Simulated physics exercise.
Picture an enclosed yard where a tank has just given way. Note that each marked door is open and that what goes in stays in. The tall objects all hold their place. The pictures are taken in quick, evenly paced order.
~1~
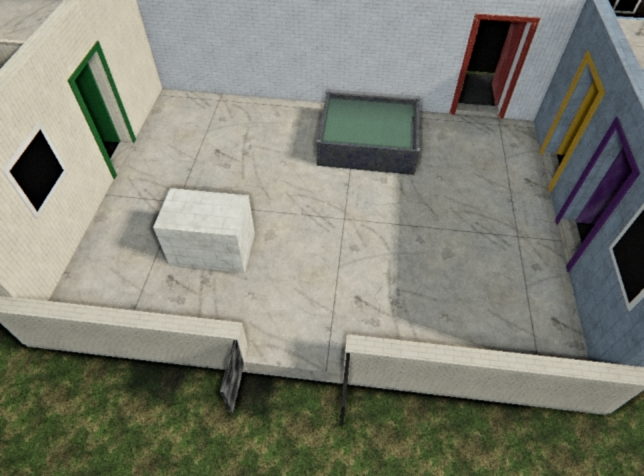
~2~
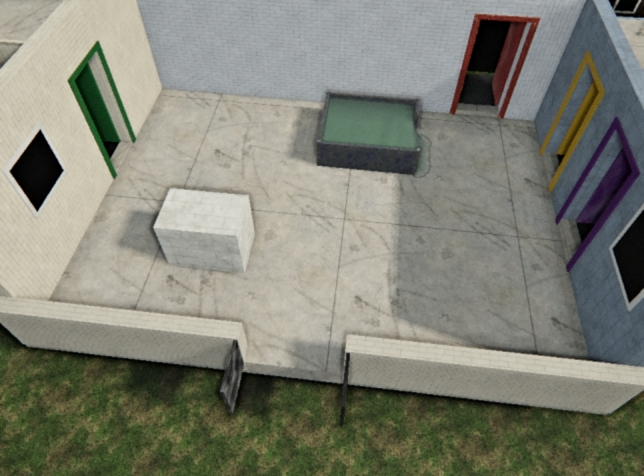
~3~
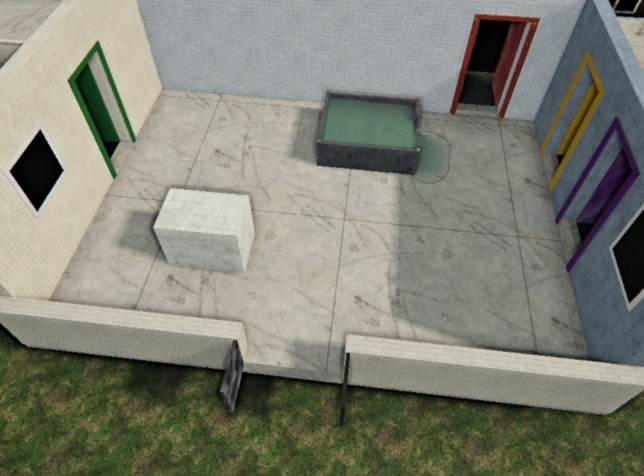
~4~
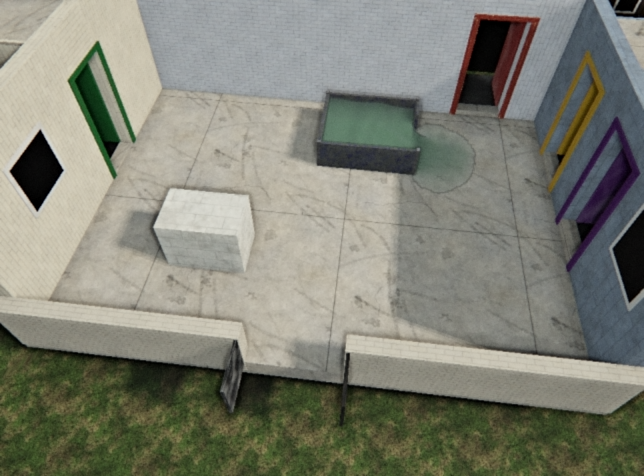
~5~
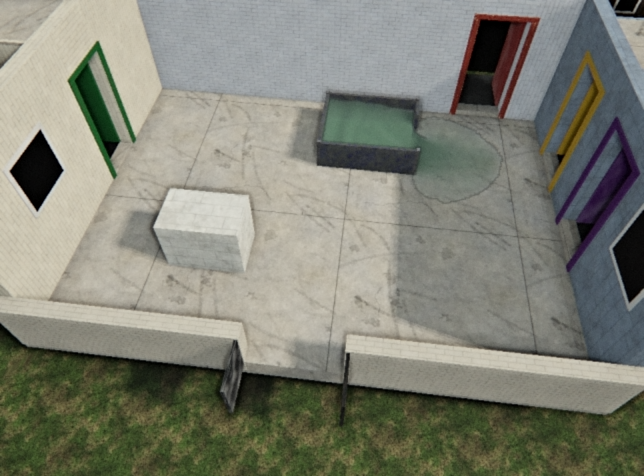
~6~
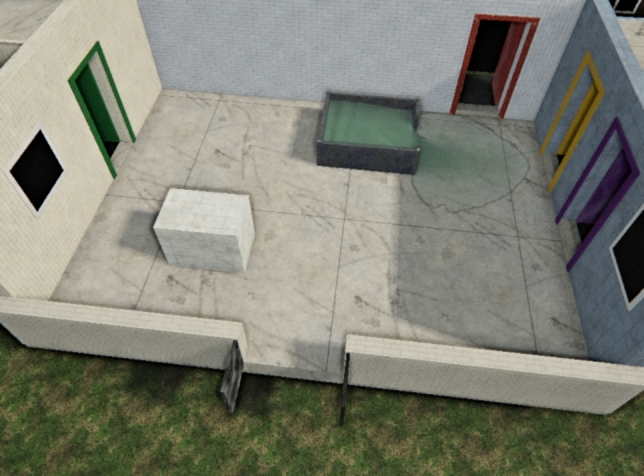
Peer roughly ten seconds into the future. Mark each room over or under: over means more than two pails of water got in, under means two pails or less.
Red door: Under, green door: Under, yellow door: Over, purple door: Under.
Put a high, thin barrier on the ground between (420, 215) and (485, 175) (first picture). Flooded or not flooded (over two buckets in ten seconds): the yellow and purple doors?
Note: Yellow crosses the line, purple remains short.
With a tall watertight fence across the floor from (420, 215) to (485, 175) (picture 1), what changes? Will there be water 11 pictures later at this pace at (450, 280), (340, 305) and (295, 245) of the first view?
In order: Untouched, untouched, untouched.
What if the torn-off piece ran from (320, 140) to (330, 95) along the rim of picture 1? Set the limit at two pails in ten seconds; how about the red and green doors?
Put simply, the red door falls below the limit; the green door overflows.
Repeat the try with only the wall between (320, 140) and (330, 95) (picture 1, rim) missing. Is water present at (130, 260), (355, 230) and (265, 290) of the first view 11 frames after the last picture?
Going in your order, I'd say still bare, then still bare, then still bare.
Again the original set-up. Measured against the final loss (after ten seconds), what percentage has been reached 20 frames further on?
I get 80 percent.
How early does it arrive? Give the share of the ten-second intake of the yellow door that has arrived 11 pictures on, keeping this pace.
Share by then: 55 in a hundred.
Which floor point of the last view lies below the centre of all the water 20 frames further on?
I'd place it roughly at (454, 177).
A moment on, water covers 15 % of the floor; the red door wet at the sill, nothing in, the green door not reached, the yellow door under two buckets in, the purple door not reached.
Next, water covers 20 % of the floor; the red door wet at the sill, nothing in, the green door not reached, the yellow door over two buckets in, the purple door wet at the sill, nothing in.
Then, water covers 25 % of the floor; the red door under two buckets in, the green door not reached, the yellow door far over two buckets in, the purple door wet at the sill, nothing in.
Later, water covers 40 % of the floor; the red door under two buckets in, the green door not reached, the yellow door far over two buckets in, the purple door wet at the sill, nothing in.
In the end, water covers 55 % of the floor; the red door under two buckets in, the green door not reached, the yellow door far over two buckets in, the purple door wet at the sill, nothing in.
